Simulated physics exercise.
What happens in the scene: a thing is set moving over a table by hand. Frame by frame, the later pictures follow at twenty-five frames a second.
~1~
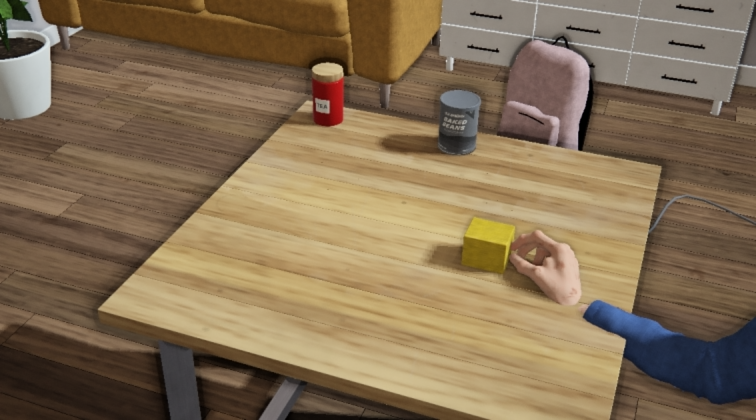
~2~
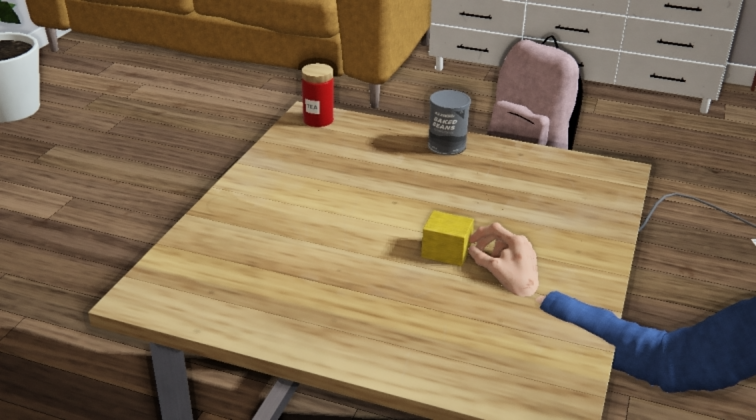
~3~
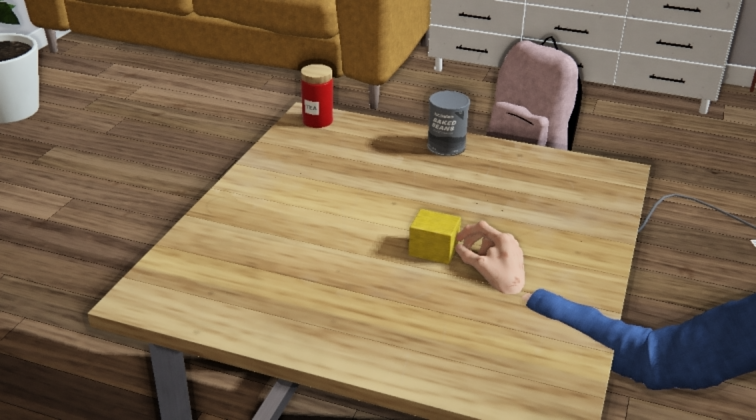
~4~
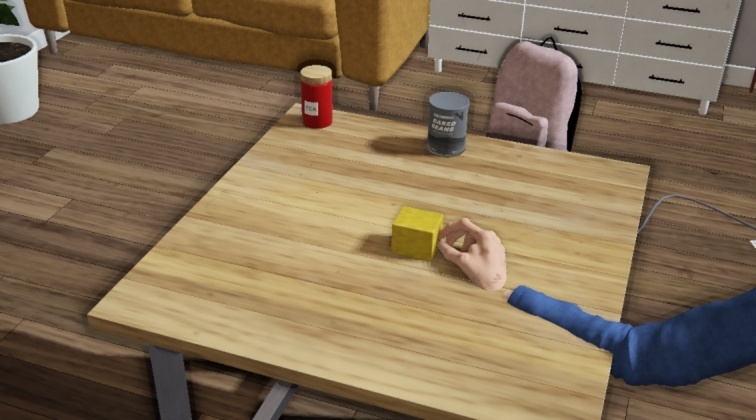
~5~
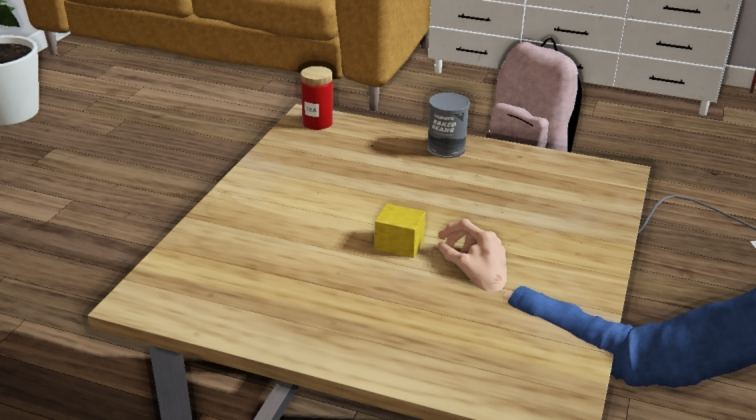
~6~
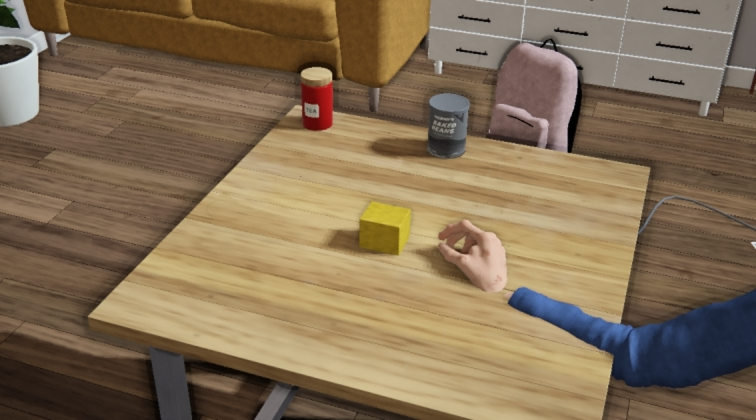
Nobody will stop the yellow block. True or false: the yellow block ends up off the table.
False.
Then, 0.10 s past the last view, yellow block displaced about its own width near (360, 223).
Then, 0.30 s past the last view, yellow block displaced well along near (352, 221).
Finally, moved from the start, yellow block. Final places as the last picture's camera would see them, yellow block near (352, 221).
